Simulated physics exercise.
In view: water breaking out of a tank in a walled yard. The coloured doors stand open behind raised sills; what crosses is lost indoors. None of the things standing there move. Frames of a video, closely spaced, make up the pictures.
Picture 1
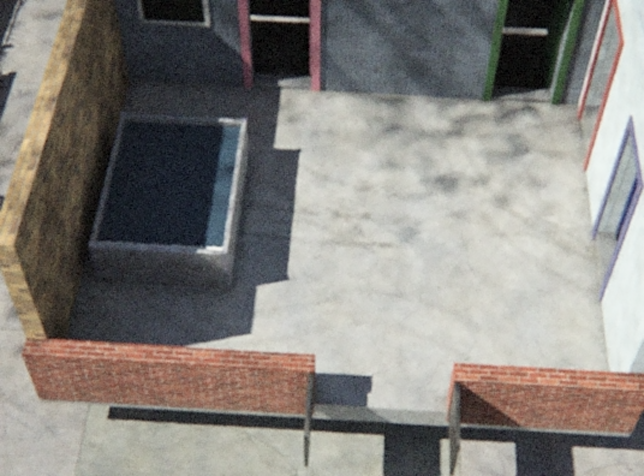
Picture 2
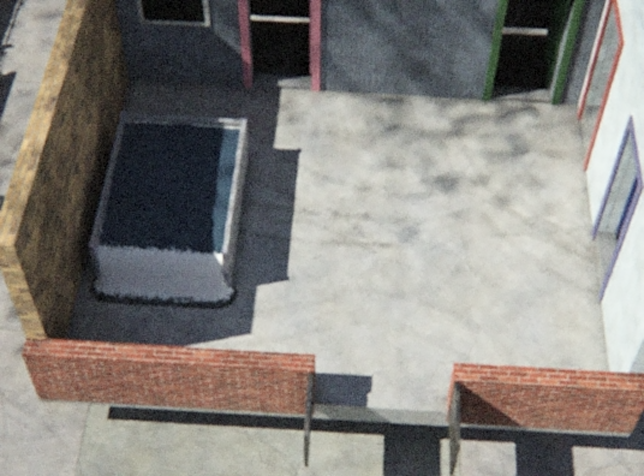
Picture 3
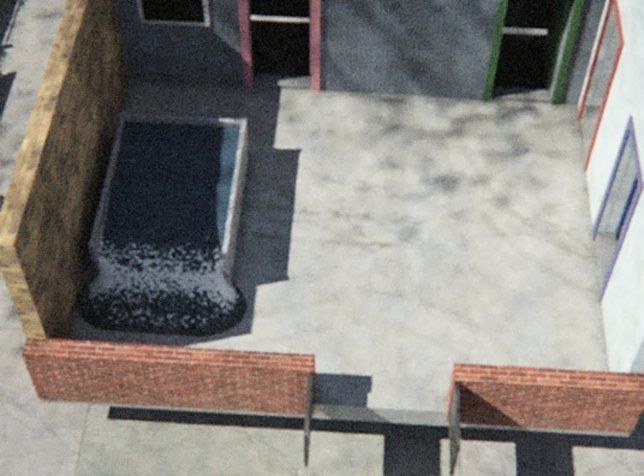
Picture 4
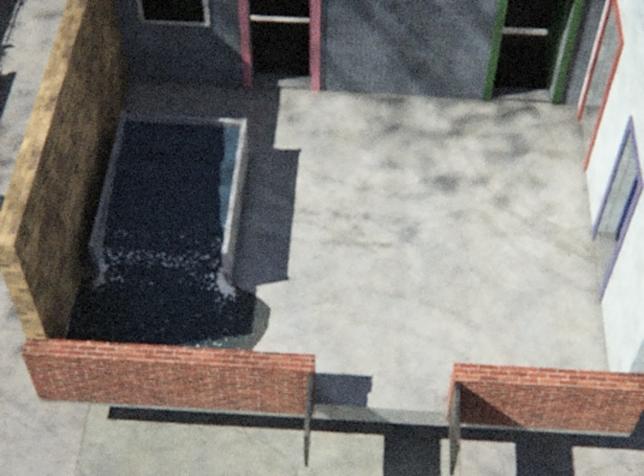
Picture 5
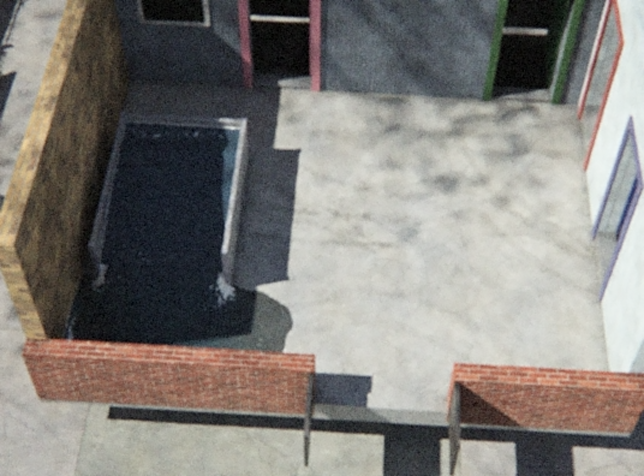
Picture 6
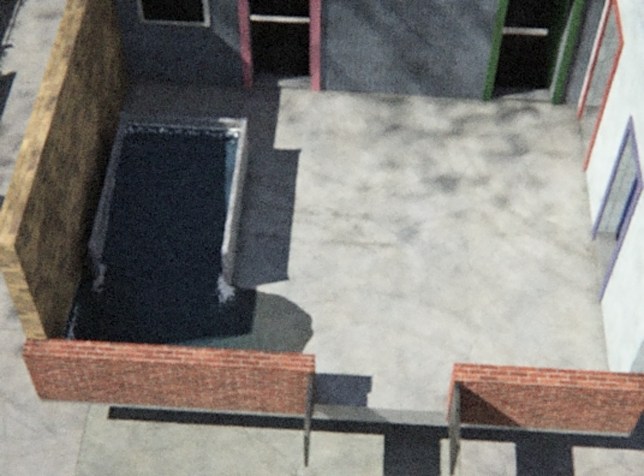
Water bursting from the near end of a raised tank in a walled yard, spreading behind the brick wall and rightward.
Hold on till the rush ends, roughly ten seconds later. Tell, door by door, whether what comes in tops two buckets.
In turn, the red door keeps to two buckets or fewer; the green door tops two buckets; the pink door keeps to two buckets or fewer; the blue door keeps to two buckets or fewer.
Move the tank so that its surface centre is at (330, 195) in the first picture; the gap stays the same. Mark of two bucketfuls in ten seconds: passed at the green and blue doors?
The way I see it, green stays short of it and blue stays short of it.
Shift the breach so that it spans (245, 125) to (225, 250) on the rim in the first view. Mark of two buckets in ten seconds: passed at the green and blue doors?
Looks like the green door tops the limit but the blue door tops the limit.
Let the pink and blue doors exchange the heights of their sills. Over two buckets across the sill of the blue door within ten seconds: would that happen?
Well, the way I see it, the blue door lets through more.
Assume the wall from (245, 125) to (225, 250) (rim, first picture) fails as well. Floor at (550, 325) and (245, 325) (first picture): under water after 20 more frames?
First place drenched, second place still bare.
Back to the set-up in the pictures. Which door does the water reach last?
The green door.
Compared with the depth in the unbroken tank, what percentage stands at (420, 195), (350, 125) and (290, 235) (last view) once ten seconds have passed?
About 6, 6 and 4 percent, in that order.
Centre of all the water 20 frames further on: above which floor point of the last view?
Close to (262, 279).
A moment on, water covers 15 % of the floor; the red door not reached, the green door not reached, the pink door not reached, the blue door not reached.
Next, water covers 30 % of the floor; the red door not reached, the green door not reached, the pink door not reached, the blue door not reached.
Then, water covers 60 % of the floor; the red door not reached, the green door not reached, the pink door not reached, the blue door wet at the sill, nothing in.
Later, water covers 85 % of the floor; the red door wet at the sill, nothing in, the green door over two buckets in, the pink door wet at the sill, nothing in, the blue door wet at the sill, nothing in.
In the end, water covers 95 % of the floor; the red door wet at the sill, nothing in, the green door far over two buckets in, the pink door wet at the sill, nothing in, the blue door wet at the sill, nothing in.
